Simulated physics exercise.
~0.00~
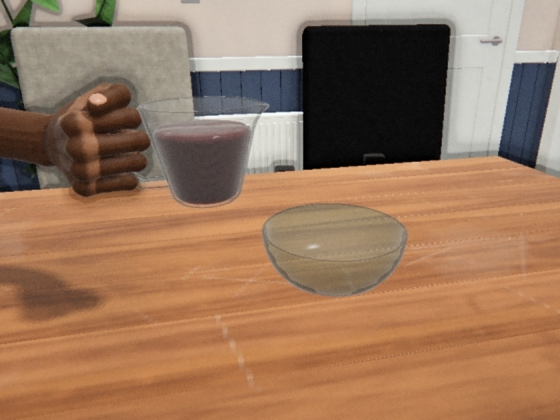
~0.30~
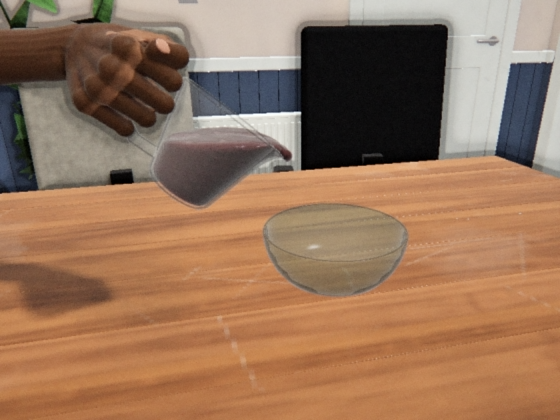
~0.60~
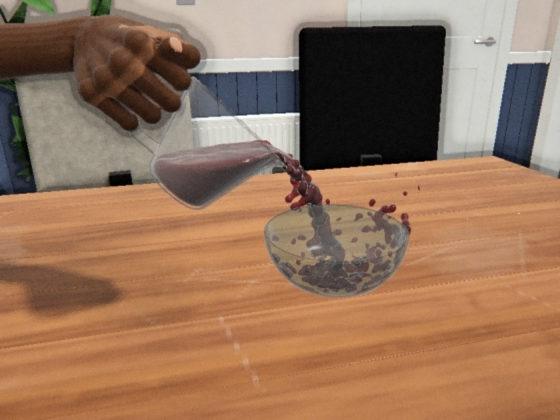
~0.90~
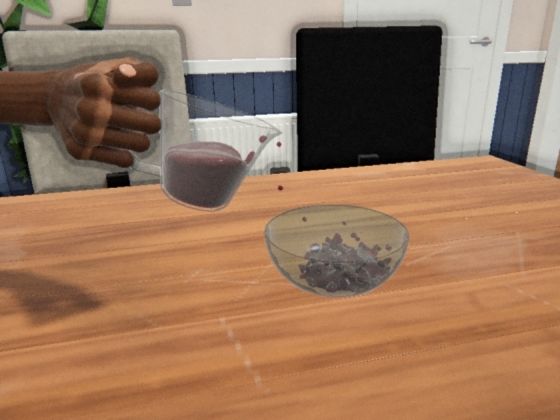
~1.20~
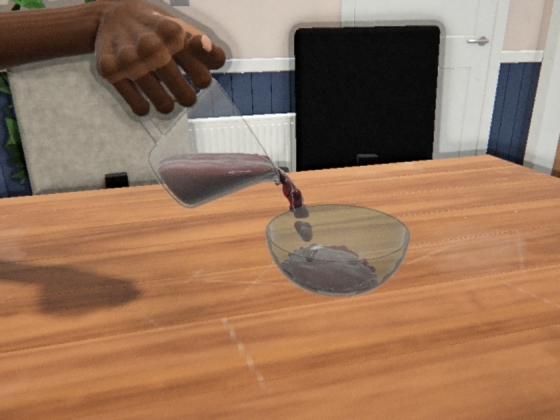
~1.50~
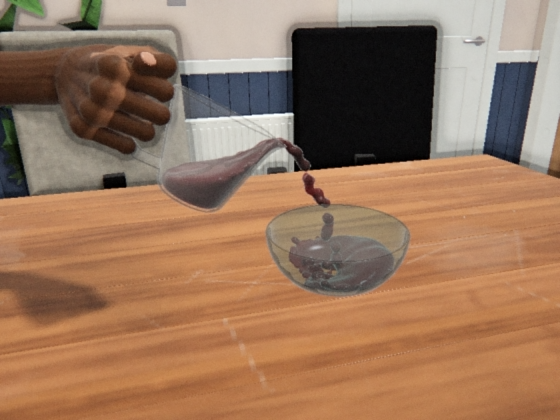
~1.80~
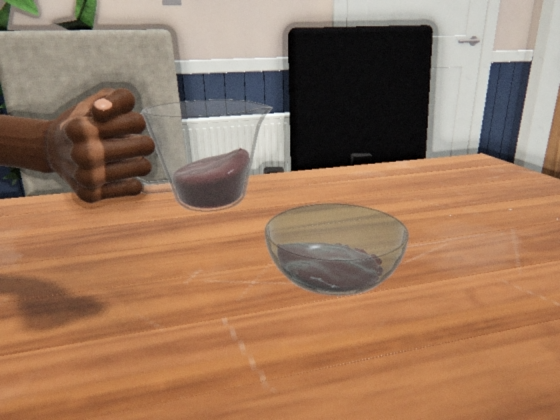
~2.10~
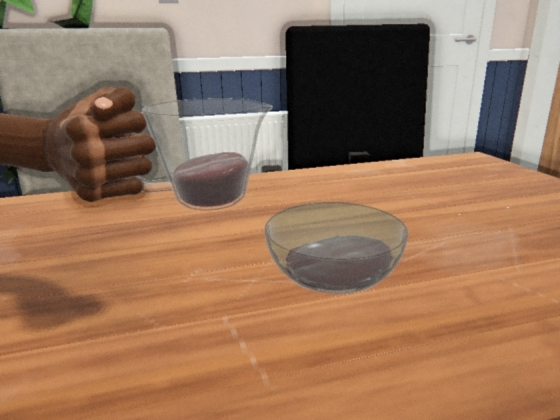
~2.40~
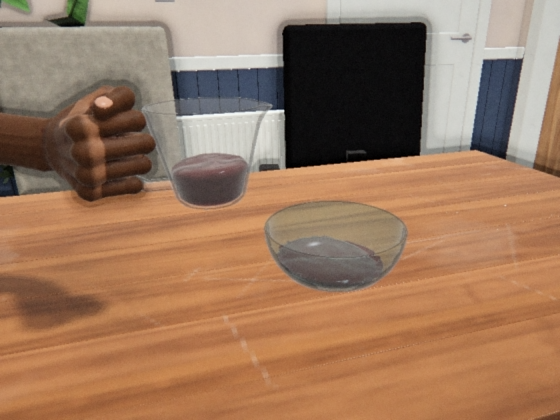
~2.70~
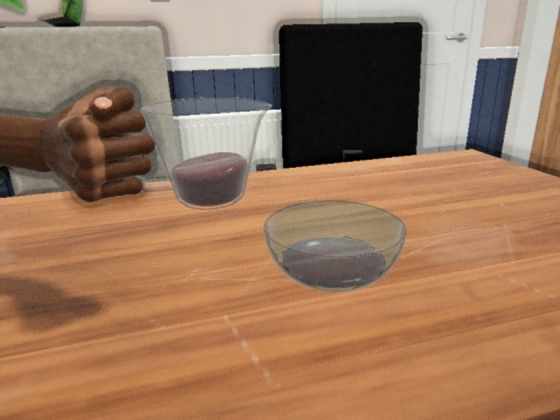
In a room with a white door, blue-and-white panelling and dark and grey chairs, a wooden table is seen from slightly above as the view drifts a little sideways. A clear glass bowl sits empty on the table, and to its left a hand is beside a raised, flared clear jug of dark purplish-red wine. The jug tips right and pours into the bowl, with some drops splashing about its rim. It tilts partly back, then tips further and pours again. Finally it returns upright, still holding some wine, while a shallow dark pool settles in the bowl.
